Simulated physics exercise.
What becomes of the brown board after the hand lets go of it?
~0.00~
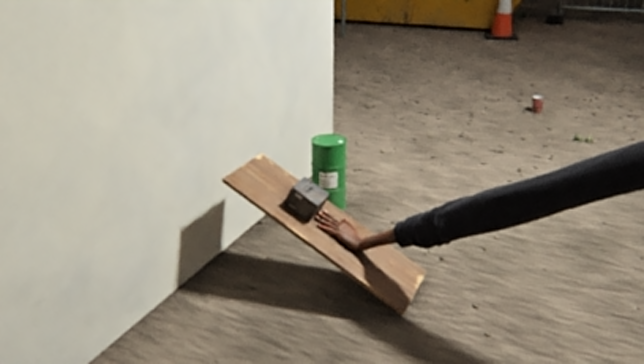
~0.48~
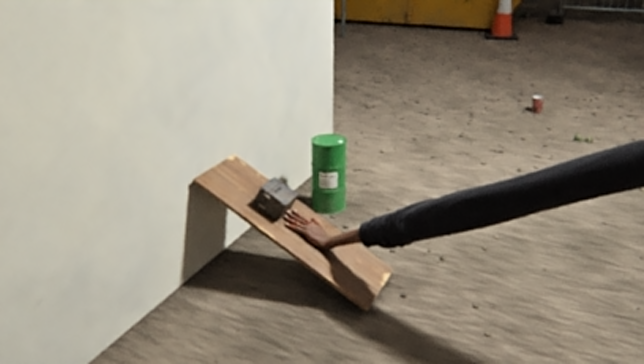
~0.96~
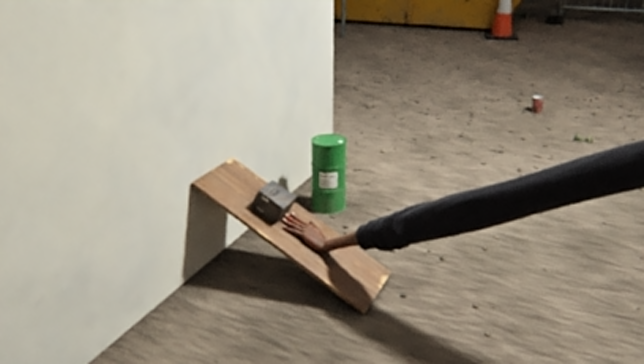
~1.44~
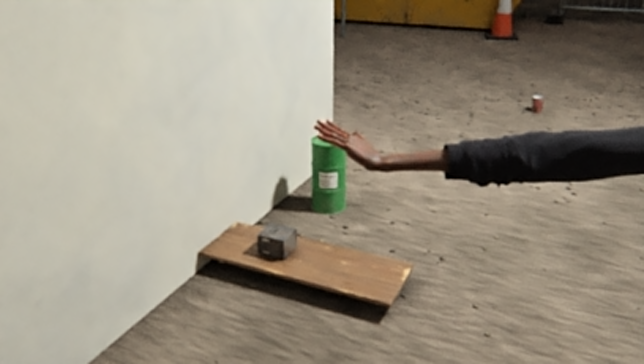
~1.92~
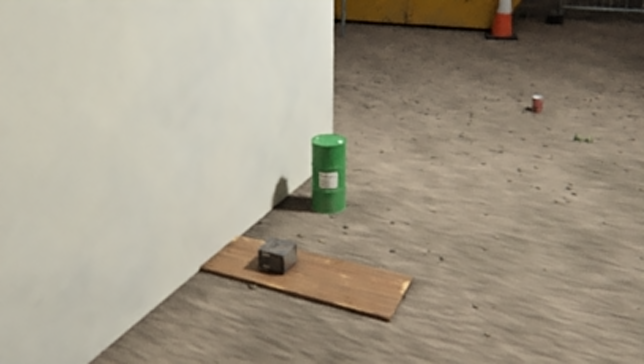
The board does not stay propped against the wall. It slips down and ends up lying flat on the ground with the small dark block still on it.
A hand leans a brown board against the wall, lets go, and it slips flat.
